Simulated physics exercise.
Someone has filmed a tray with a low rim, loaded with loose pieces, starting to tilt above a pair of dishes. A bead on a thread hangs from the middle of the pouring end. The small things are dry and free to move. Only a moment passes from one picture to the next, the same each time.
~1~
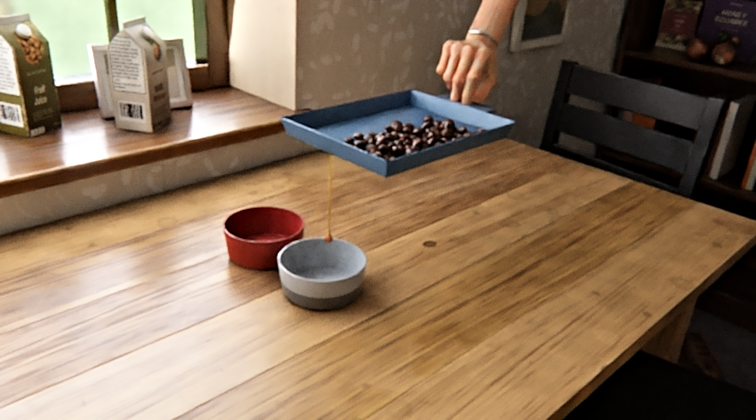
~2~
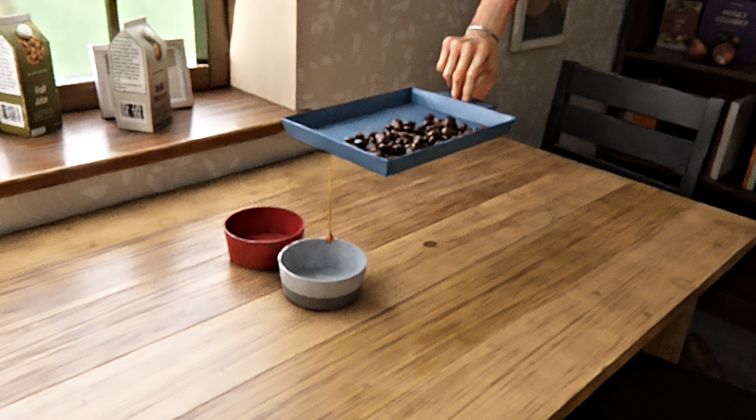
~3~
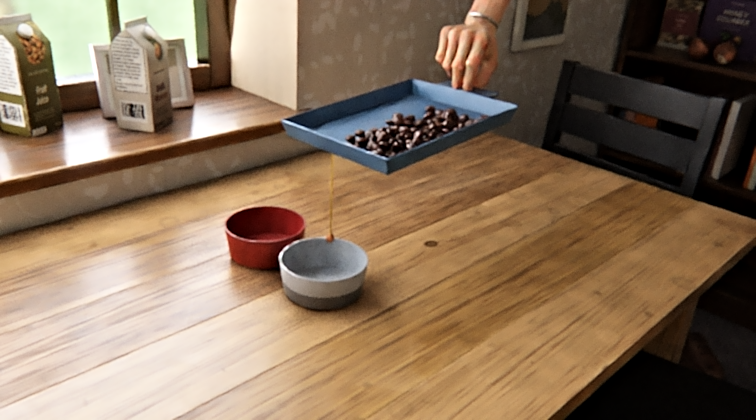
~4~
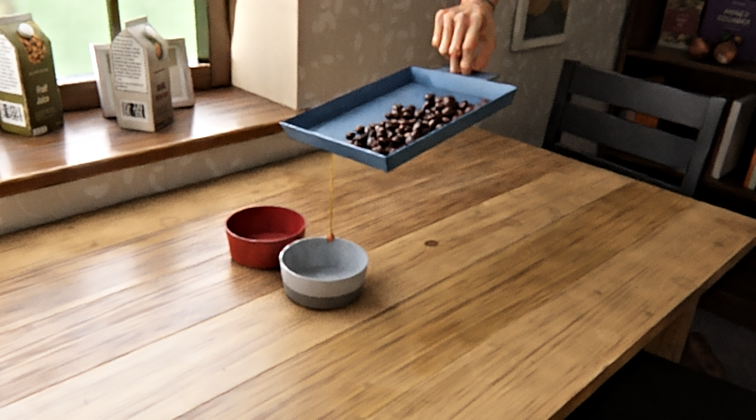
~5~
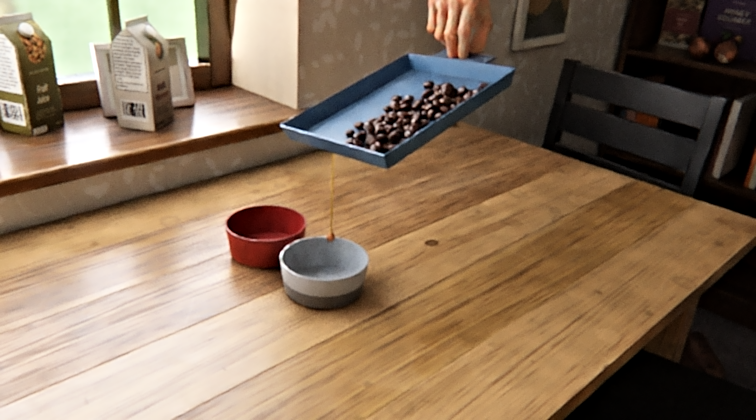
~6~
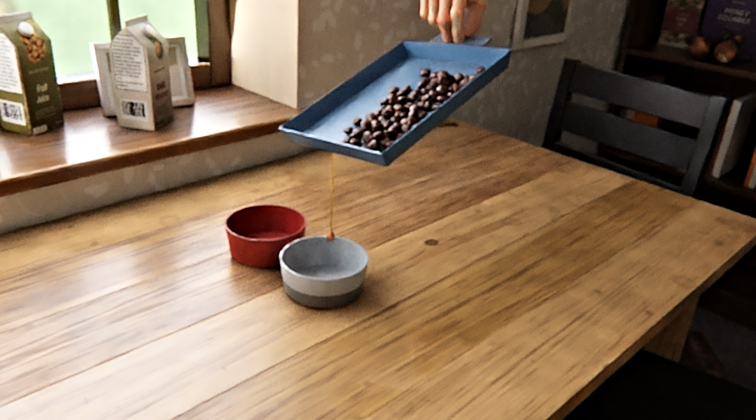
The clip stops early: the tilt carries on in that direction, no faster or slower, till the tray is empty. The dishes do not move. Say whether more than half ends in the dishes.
Together they catch over half.
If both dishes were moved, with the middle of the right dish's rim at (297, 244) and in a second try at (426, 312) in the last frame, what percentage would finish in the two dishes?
In turn 70 and 0 in a hundred.
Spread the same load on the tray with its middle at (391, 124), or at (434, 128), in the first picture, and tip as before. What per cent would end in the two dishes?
In turn 80 and 70 in a hundred.
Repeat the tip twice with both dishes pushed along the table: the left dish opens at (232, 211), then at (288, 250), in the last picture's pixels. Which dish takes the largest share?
At the first place the right dish, at the second left.
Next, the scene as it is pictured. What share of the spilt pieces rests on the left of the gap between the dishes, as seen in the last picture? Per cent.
Close to 100 per cent.
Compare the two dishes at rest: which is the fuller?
The winner is the left dish.
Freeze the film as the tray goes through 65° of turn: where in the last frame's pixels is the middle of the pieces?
Near (320, 132).
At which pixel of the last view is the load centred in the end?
At about (266, 254).
Soon after the last picture, tray tipped steeply; nearly all on the tray; a small part in the air.
A little later, tray tipped past a quarter turn; a small part on the tray; a small part in the right dish; about a third in the left dish; about a quarter outside both; about a quarter in the air.
Later still, tray tipped past a quarter turn; about a quarter in the right dish; about half in the left dish; about a quarter outside both.
At rest, tray tipped past a quarter turn; about a quarter in the right dish; about half in the left dish; about a quarter outside both.
